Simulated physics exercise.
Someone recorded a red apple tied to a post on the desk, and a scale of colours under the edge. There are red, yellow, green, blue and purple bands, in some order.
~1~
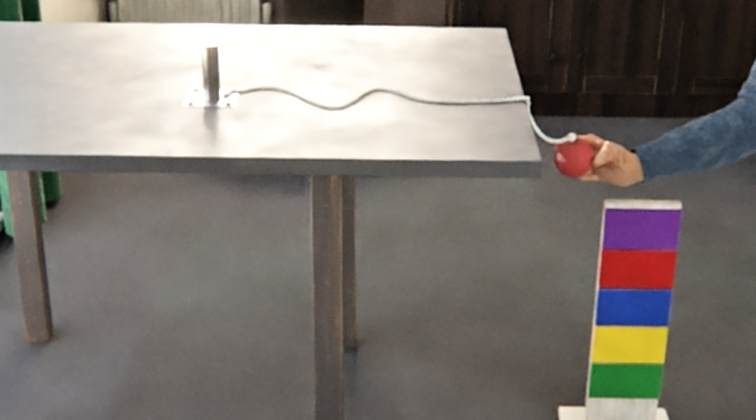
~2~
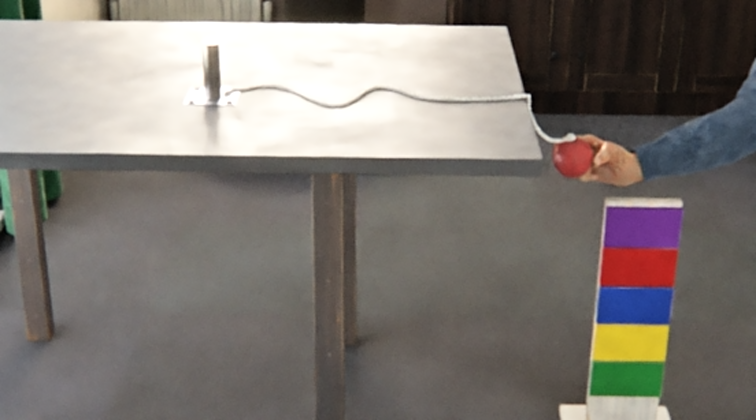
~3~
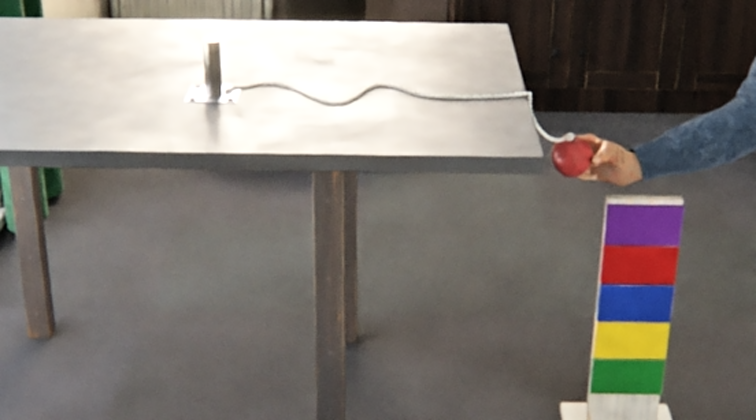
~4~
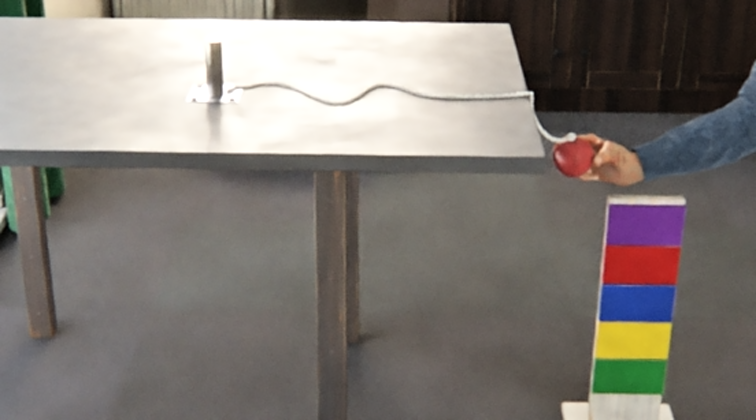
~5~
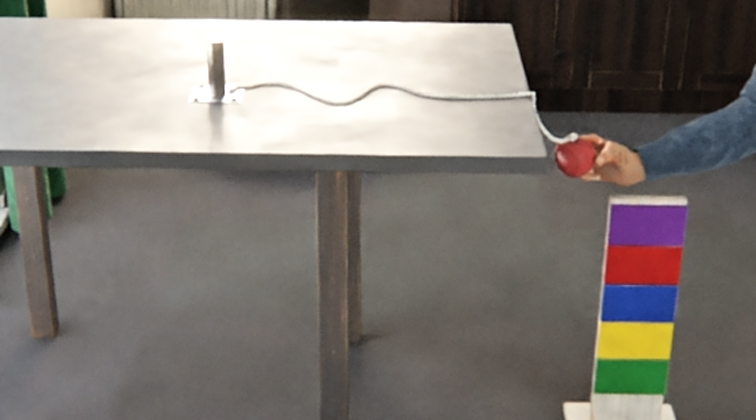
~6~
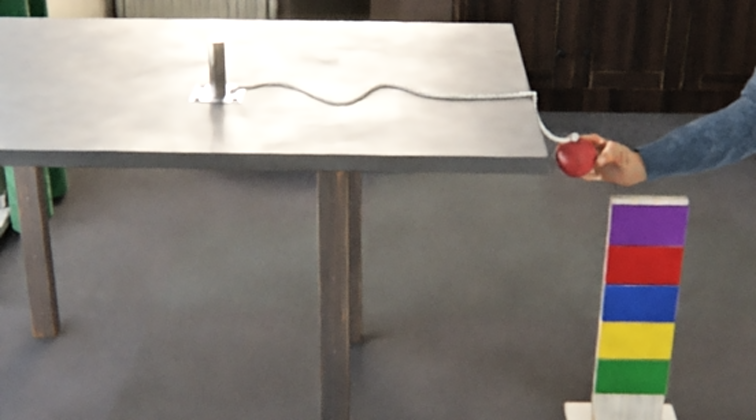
In this clip, a hand holds a red apple just past the right edge of a desk, tied by a slack, wavy cord to a short post, beside an upright strip of coloured bands; almost nothing moves.
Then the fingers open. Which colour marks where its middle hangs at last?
Red.
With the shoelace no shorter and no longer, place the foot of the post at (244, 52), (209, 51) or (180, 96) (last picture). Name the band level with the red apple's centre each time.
First try: Red; second try: Purple; third try: Purple.
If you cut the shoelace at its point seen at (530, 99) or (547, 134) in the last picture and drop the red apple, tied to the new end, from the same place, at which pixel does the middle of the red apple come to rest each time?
In order, about (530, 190) and about (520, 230).
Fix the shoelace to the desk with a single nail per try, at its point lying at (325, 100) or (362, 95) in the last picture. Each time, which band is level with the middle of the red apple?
For the first place it's purple, and for the second purple.
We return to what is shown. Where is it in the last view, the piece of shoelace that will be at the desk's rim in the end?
The point at (447, 97).
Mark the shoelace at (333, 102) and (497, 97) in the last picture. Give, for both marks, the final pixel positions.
The first one ends up at (374, 94) and the second one at (532, 144).
Soon after, apple near (497, 263); level with red.
After that, apple near (543, 263); level with red.
In the end, apple near (528, 264); level with red. Its middle rests at the red band.
